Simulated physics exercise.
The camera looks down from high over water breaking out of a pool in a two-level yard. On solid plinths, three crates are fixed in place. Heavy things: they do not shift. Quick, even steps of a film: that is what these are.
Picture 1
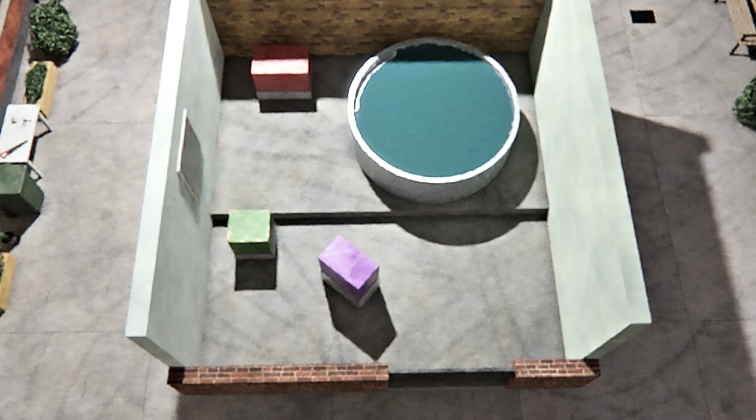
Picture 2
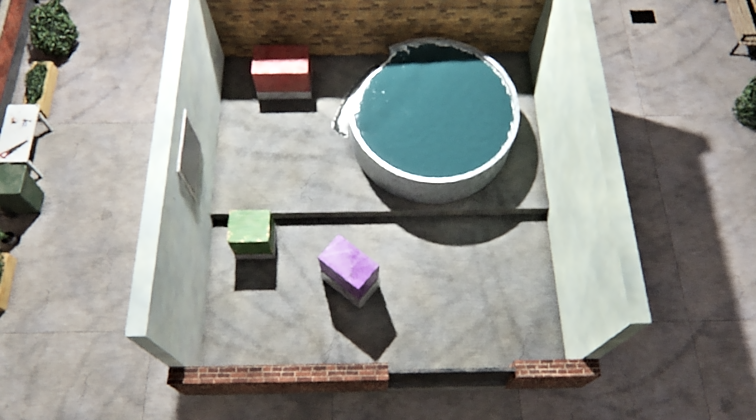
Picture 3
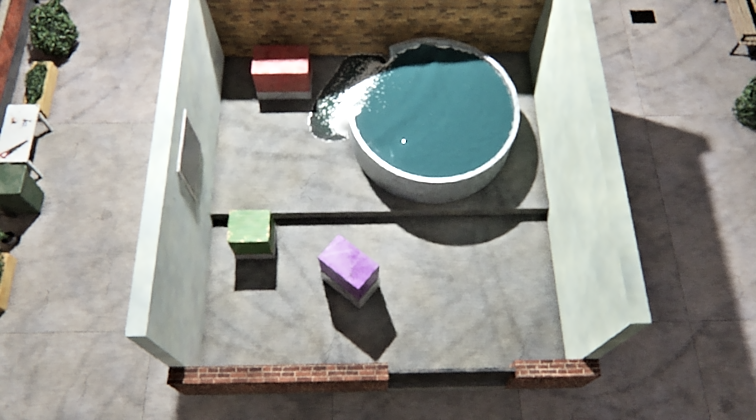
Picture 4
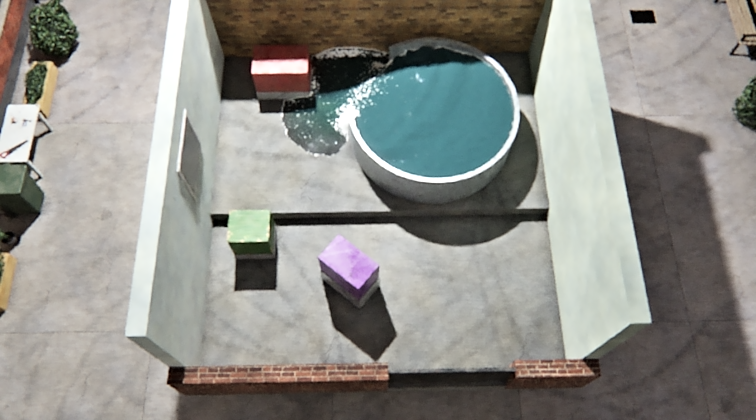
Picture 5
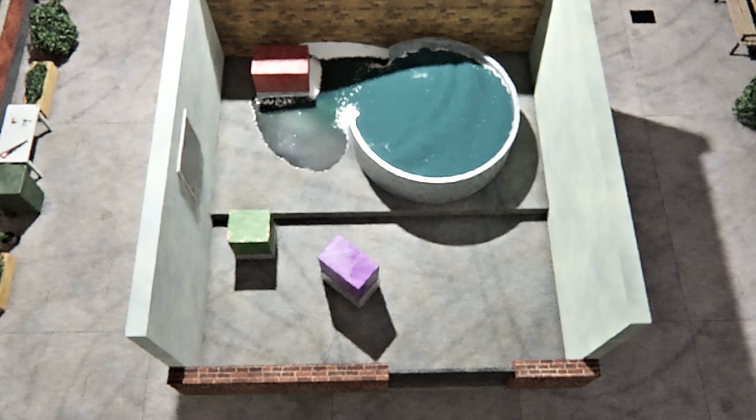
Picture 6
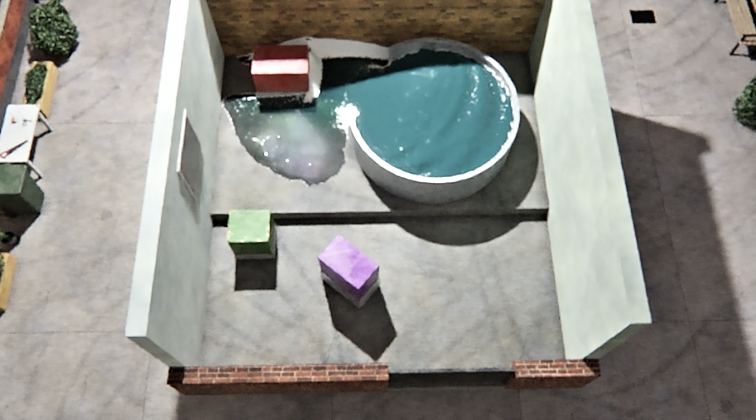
In a walled yard, water bursts from a round pool's left side and spreads around the red block.
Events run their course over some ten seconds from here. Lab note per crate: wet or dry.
In the end the purple crate doesn't get caught by the water. The green crate gets caught by the water. The red crate gets caught by the water.
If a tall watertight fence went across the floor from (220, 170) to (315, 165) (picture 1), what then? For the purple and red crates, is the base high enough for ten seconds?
The way I see it, the purple crate one is never reached, and the red crate one is inundated.
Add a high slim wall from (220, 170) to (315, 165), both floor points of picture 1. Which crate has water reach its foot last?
I'd say the purple crate comes last.
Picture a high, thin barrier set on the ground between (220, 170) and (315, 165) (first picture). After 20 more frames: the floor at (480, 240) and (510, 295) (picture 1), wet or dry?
In that order: Free of water, free of water.
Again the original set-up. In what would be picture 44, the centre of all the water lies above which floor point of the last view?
It is around (371, 193).
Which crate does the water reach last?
That would be the purple one.
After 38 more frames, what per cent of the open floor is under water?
95 %, roughly.
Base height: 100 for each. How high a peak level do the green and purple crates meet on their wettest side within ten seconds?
The first reaches around 320 in a hundred, the second around 70.
A moment on, water covers 20 % of the floor; the purple crate not reached, the green crate not reached, the red crate water round its plinth.
Next, water covers 30 % of the floor; the purple crate not reached, the green crate water round its plinth, the red crate water round its plinth.
Then, water covers 60 % of the floor; the purple crate water round its plinth, the green crate water round its plinth, the red crate water round its plinth.
Later, water covers 95 % of the floor; the purple crate water round its plinth, the green crate water round its plinth, the red crate water round its plinth.
In the end, water covers 95 % of the floor; the purple crate stayed above the water, the green crate was topped, the red crate was topped.
